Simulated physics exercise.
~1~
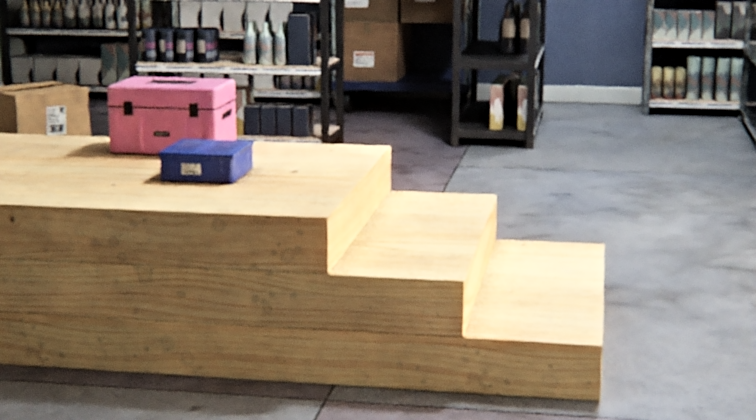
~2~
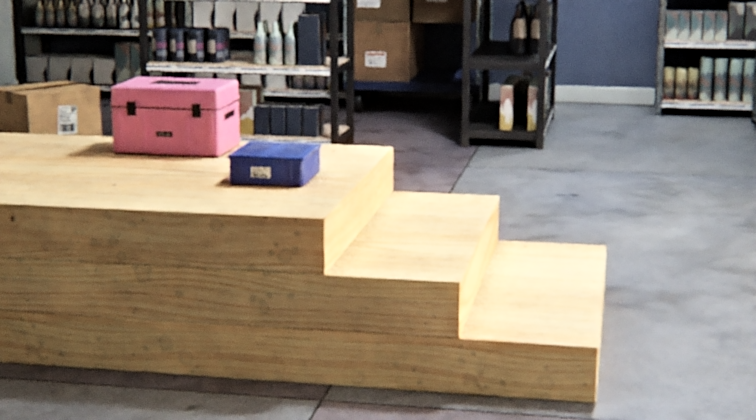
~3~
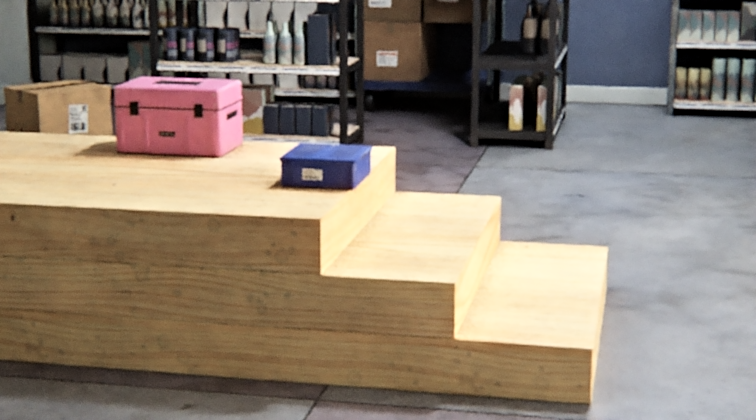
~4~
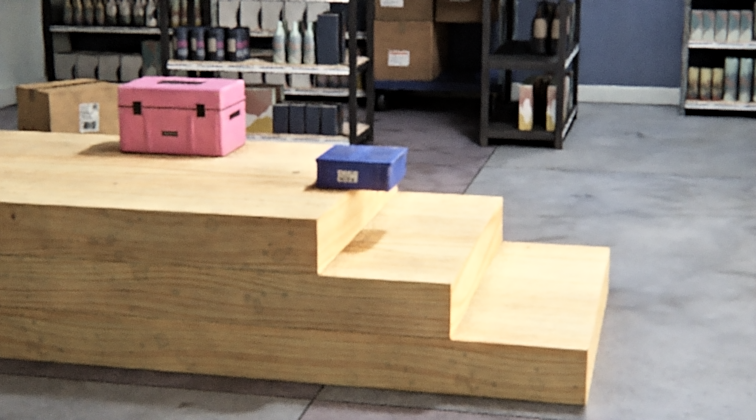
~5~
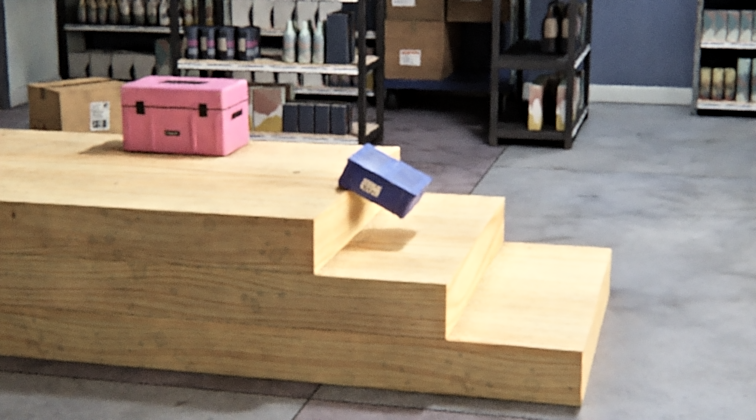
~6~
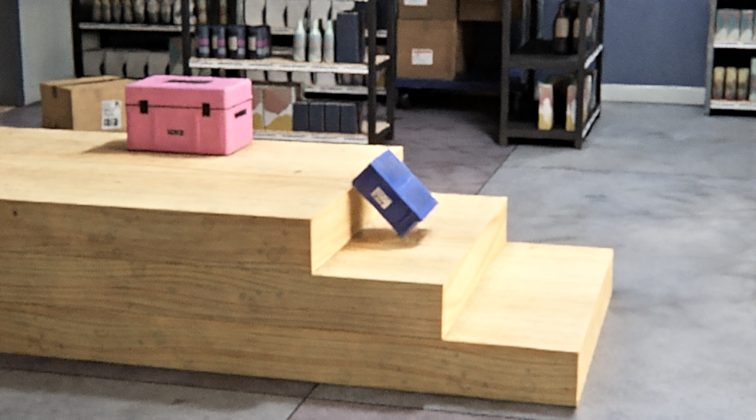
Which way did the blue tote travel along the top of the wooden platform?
The blue tote moved to the right, away from the pink toolbox and over the edge at the top of the steps.
